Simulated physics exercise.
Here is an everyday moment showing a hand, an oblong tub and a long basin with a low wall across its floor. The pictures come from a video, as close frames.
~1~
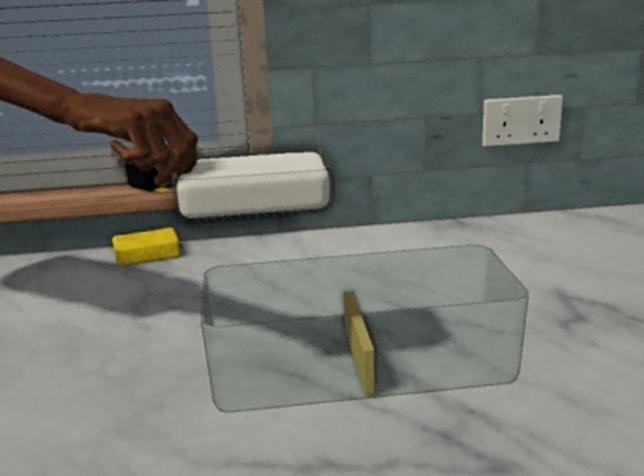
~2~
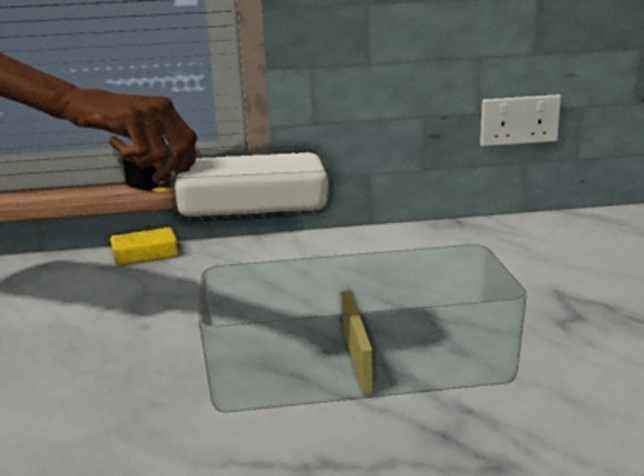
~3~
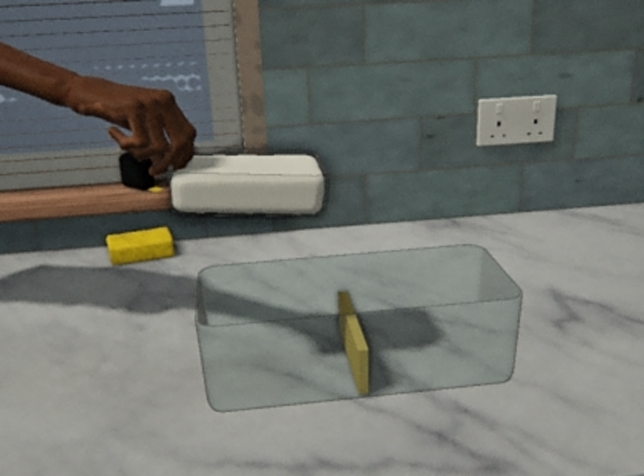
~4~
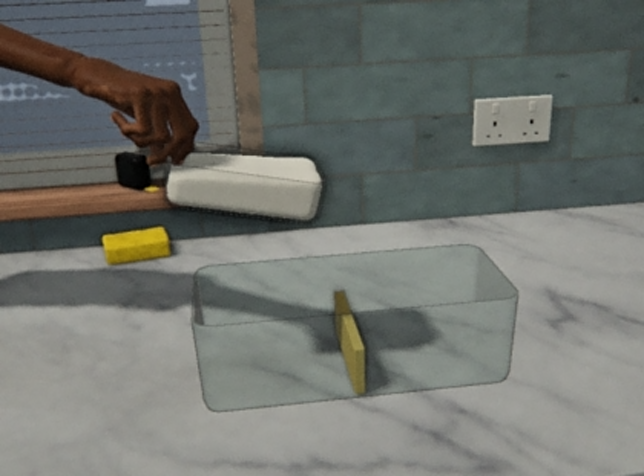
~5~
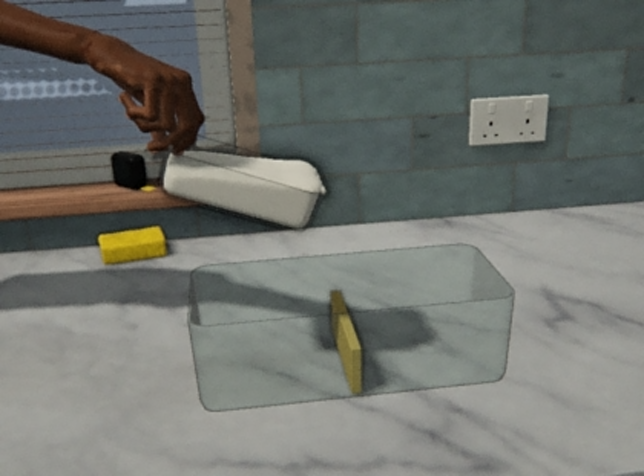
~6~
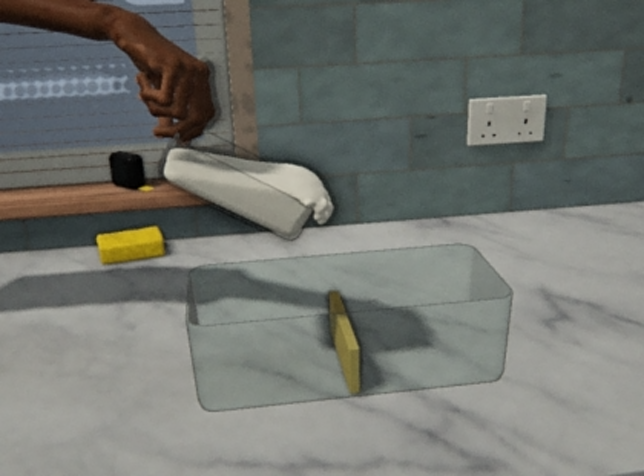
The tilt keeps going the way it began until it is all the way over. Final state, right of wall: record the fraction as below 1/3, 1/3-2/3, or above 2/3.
The portion right of the wall will surpass two thirds.
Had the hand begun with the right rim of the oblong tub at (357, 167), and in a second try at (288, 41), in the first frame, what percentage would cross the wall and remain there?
First try 85 %, second try 70 %.
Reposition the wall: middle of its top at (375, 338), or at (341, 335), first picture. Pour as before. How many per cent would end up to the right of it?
Well, it's close to 60 per cent for the first one, then 85 per cent for the other.
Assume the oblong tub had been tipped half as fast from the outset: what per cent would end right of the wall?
About 75 per cent.
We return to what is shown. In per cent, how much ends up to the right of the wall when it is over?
Around 75 %.
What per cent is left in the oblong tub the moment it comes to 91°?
It works out to close to 5 percent.
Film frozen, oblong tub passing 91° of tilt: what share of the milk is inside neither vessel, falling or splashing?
20 %.
A moment on, the oblong tub is tipped on its side and 3 per cent is still to pour, 4 is left of the wall and 69 right of it.
Next, the oblong tub is tipped right over and 1 per cent is still to pour, 19 is left of the wall and 76 right of it.
Then the oblong tub is tipped right over and 0 per cent is still to pour, 21 is left of the wall and 76 right of it.
Later the oblong tub is tipped right over and 0 per cent is still to pour, 21 is left of the wall and 76 right of it.
In the end 21 per cent lies left of the wall, 76 right of it and 3 outside.
